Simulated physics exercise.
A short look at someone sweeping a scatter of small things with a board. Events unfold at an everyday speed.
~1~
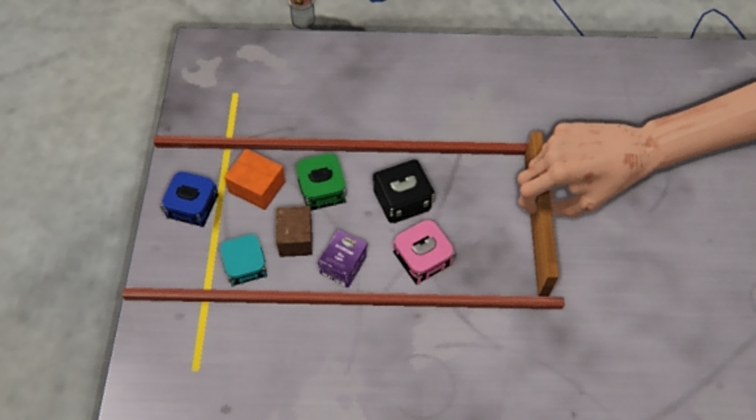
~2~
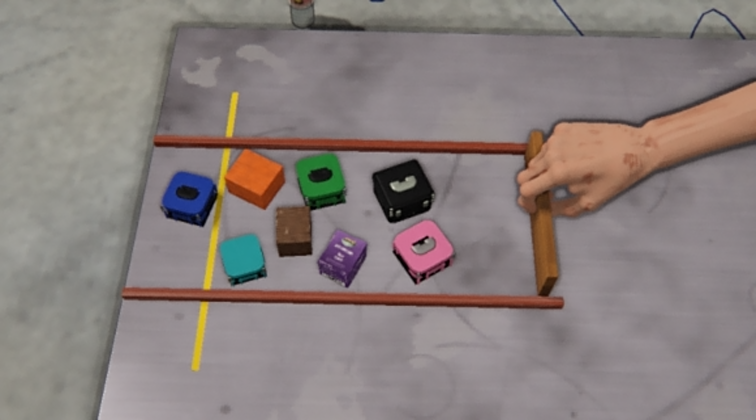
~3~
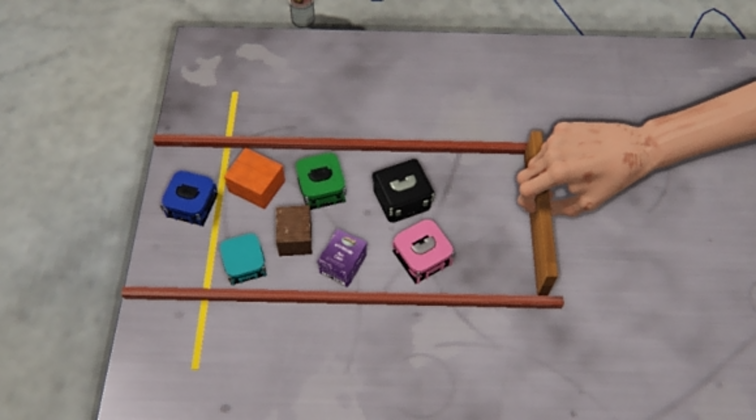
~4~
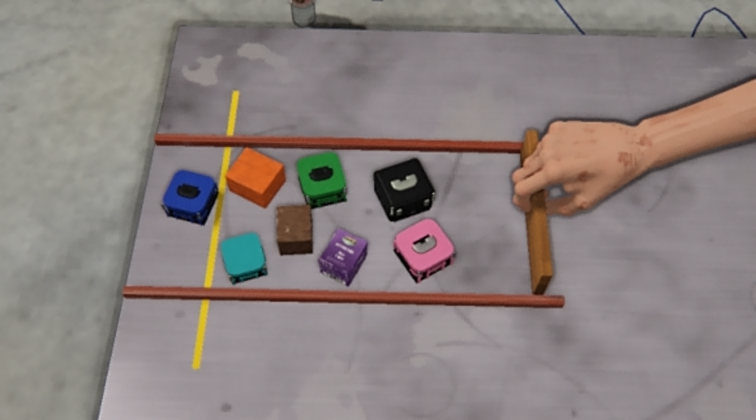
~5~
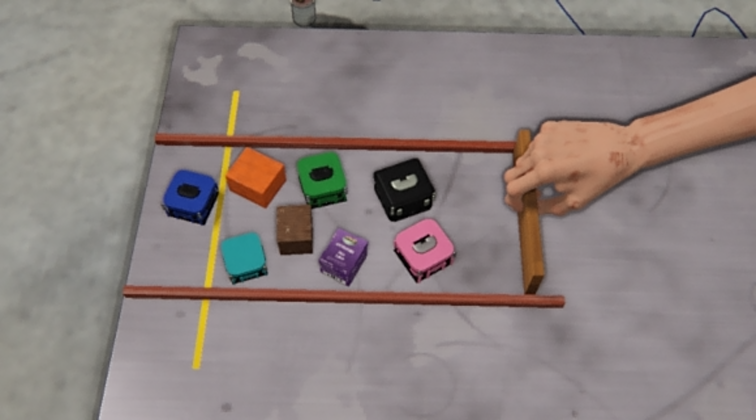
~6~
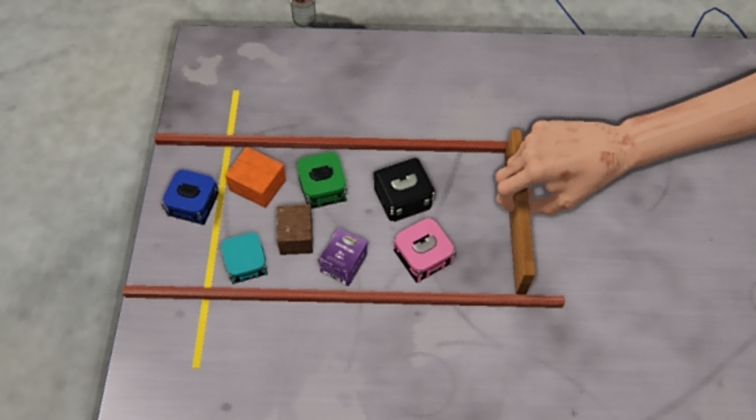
A hand holding a wooden board upright between two red rods, then sliding it slightly left toward small colourful blocks that stay still.
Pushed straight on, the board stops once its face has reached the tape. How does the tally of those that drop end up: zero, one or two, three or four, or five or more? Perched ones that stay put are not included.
The tally ends at three or four.
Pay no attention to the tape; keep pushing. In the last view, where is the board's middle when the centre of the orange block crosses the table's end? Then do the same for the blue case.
Points: About (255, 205) and about (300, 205).
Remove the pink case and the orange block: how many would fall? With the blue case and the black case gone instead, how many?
You'd get 1 in the first case and 1 in the second one.
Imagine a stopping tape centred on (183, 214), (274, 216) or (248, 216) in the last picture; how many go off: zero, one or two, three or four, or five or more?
In order, the falls would come to at least five; either one or two; one or two.
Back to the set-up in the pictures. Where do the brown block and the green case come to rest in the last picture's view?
The brown block ends at (143, 217) and the green case at (151, 172).
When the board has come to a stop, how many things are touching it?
2 are in contact with it.
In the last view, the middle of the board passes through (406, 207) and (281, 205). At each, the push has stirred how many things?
Tally: First 3; then 8.
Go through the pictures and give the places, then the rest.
Blue case (191, 199); turquoise case (244, 260); orange block (256, 180); board (540, 212); tape (218, 217), in the first picture.
Turquoise case (244, 260); pink case (423, 252), in the second picture.
Orange block (255, 179); green case (321, 182), in the third picture.
Blue case (191, 198); board (535, 211), in the fourth picture.
Turquoise case (245, 258); brown block (295, 230), in the fifth picture.
Blue case (191, 197); turquoise case (244, 258); orange block (256, 178); board (519, 210); tape (218, 215), in the sixth picture.
A little later, none off yet; blue case at rest near (191, 197); turquoise case at rest near (244, 258); orange block at rest near (256, 178).
Next, none off yet; blue case shifted a little near (177, 199); turquoise case moving near (232, 259); orange block shifted about its own width near (226, 183).
Later still, one off so far; blue case dropping near (121, 262); turquoise case shifted well along near (154, 263); orange block shifted well along near (148, 184).
When it is over, the number that fall off is three or four; down, orange block, turquoise case and blue case.
